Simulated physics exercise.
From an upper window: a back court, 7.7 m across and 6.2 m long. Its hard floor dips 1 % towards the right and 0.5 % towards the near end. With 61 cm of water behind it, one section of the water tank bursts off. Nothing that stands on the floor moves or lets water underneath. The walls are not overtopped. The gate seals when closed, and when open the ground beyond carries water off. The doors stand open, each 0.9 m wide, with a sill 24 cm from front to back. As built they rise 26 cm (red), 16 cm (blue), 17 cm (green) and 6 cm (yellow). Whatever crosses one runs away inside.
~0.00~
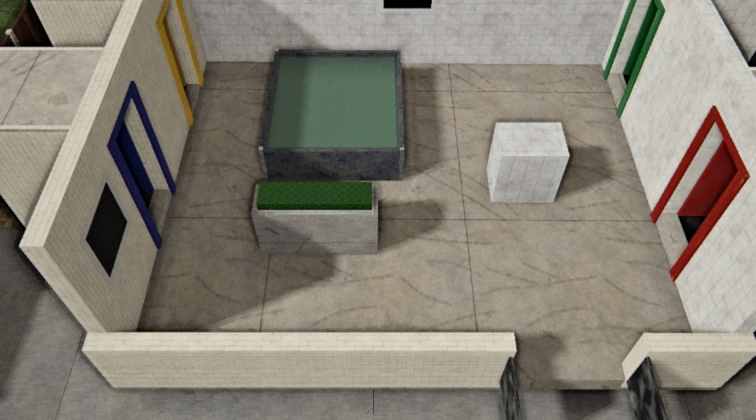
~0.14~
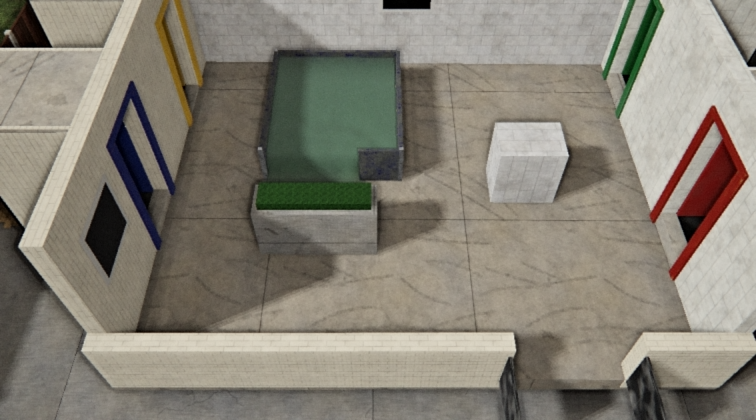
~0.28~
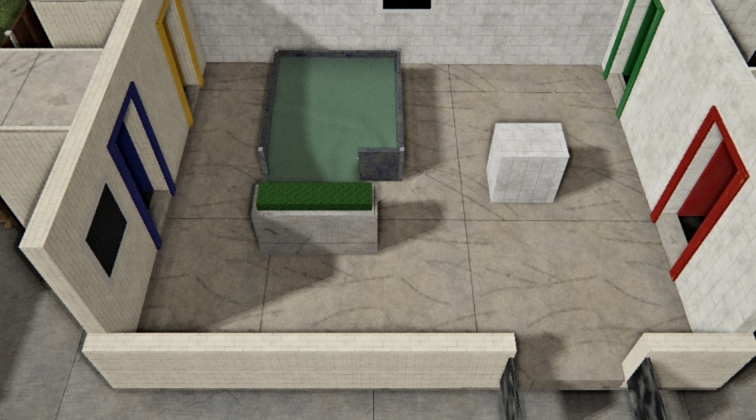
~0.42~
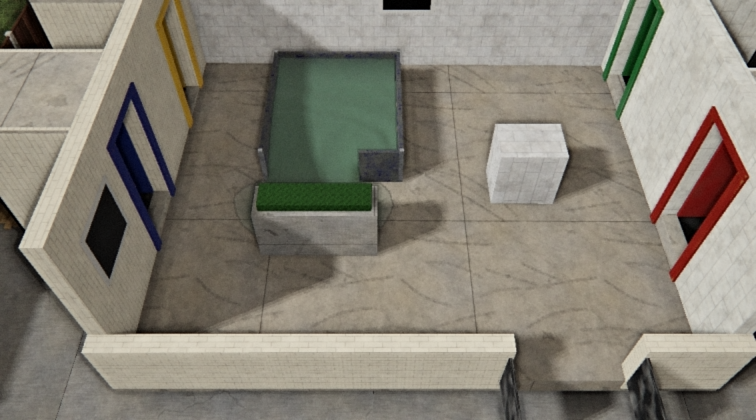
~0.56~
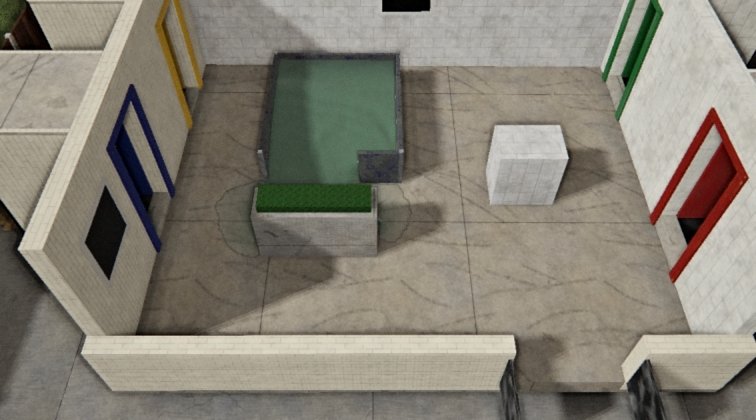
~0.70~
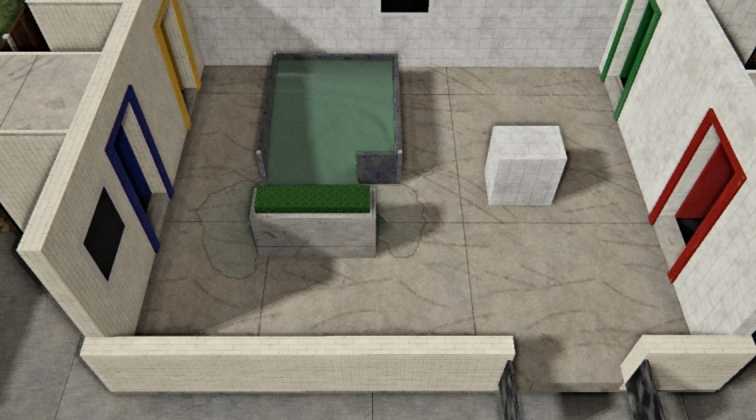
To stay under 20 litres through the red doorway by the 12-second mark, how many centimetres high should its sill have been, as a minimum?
Some 11 cm above the ground.
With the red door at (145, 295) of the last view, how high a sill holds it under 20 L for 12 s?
About 12.0 cm.
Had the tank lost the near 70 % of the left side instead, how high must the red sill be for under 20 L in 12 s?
Some 9.5 cm.
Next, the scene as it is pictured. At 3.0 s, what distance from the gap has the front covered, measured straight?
Roughly 5.8 m.
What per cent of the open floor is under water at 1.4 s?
Near 20 per cent is wet.
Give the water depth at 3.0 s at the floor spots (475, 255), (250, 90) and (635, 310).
Roughly 2, 1 and 2 cm, in turn.
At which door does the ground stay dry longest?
Last comes the green one.
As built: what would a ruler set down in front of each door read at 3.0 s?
Depths in cm: Red 13, blue 26, green 0, yellow 3.
After 1.4 s water covers 20 % of the floor, deepest (50 cm) near (303, 224); it has not reached the red door.
After 3.0 s water covers 55 % of the floor, deepest (30 cm) near (303, 224); 13 cm at the red door, 0 litres in over its 26 cm sill.
After 12.0 s water covers 100 % of the floor, deepest (12 cm) near (613, 128); 10 cm at the red door, 0 litres in over its 26 cm sill.
At the red door as built, the water arrived by 2.7 s and peaked near 16 cm at 3.2 s.
Run again over the same 12 s with other heights there, 37 litres in over 10 cm, 3 litres over 13.5 cm. The limit of 20 litres is kept from about 11 cm up.
